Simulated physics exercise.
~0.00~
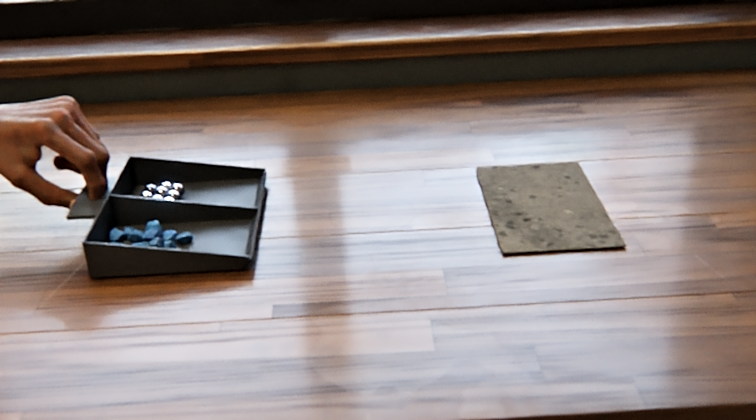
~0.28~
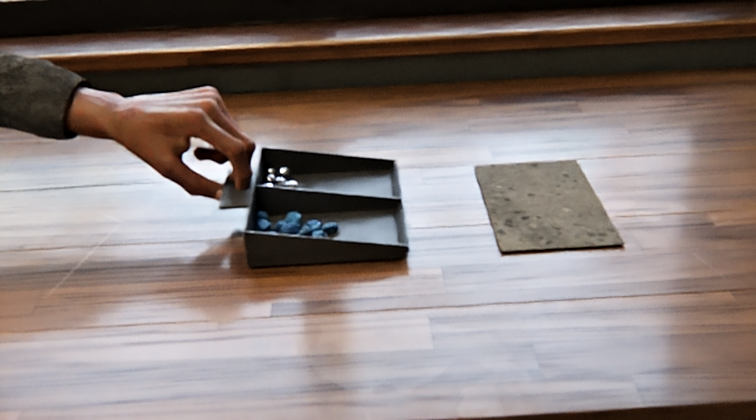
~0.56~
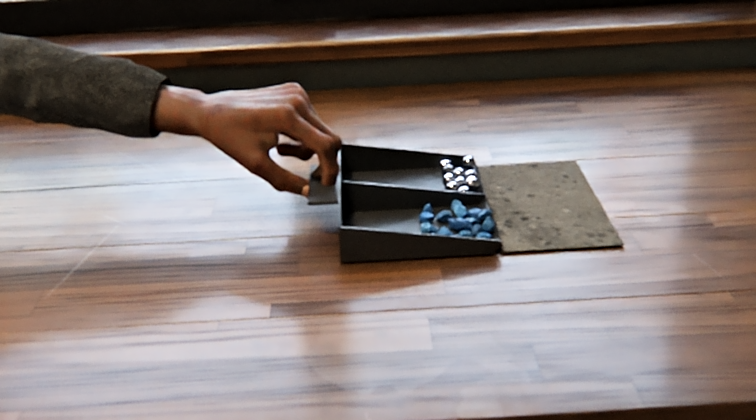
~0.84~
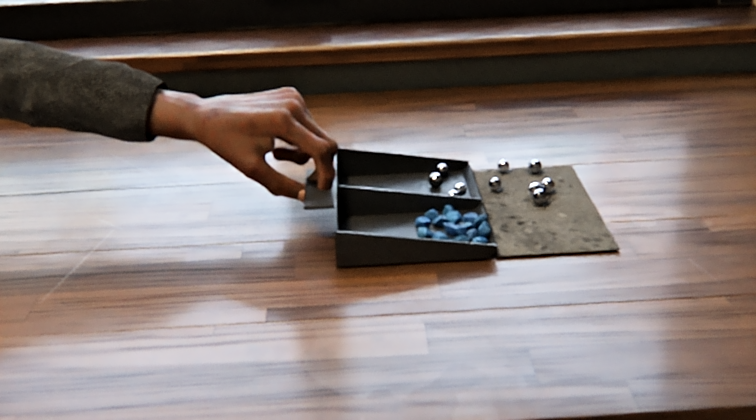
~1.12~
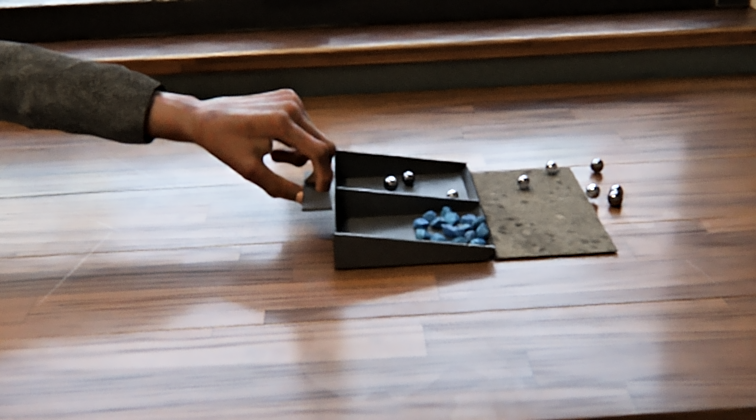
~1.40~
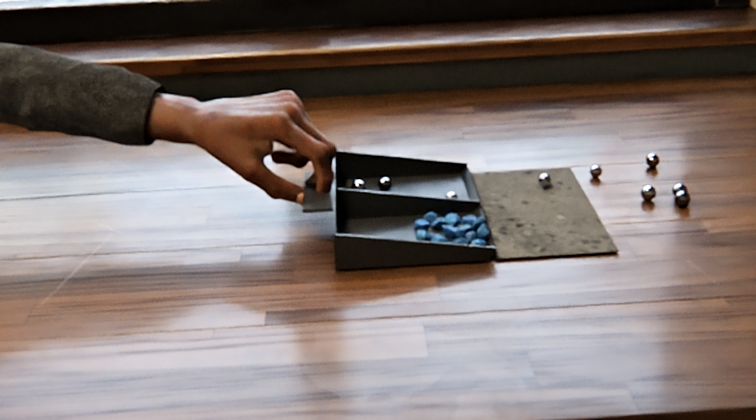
A hand pushing a divided tray right against a slab, blue pebbles staying inside while several shiny balls roll out over it.
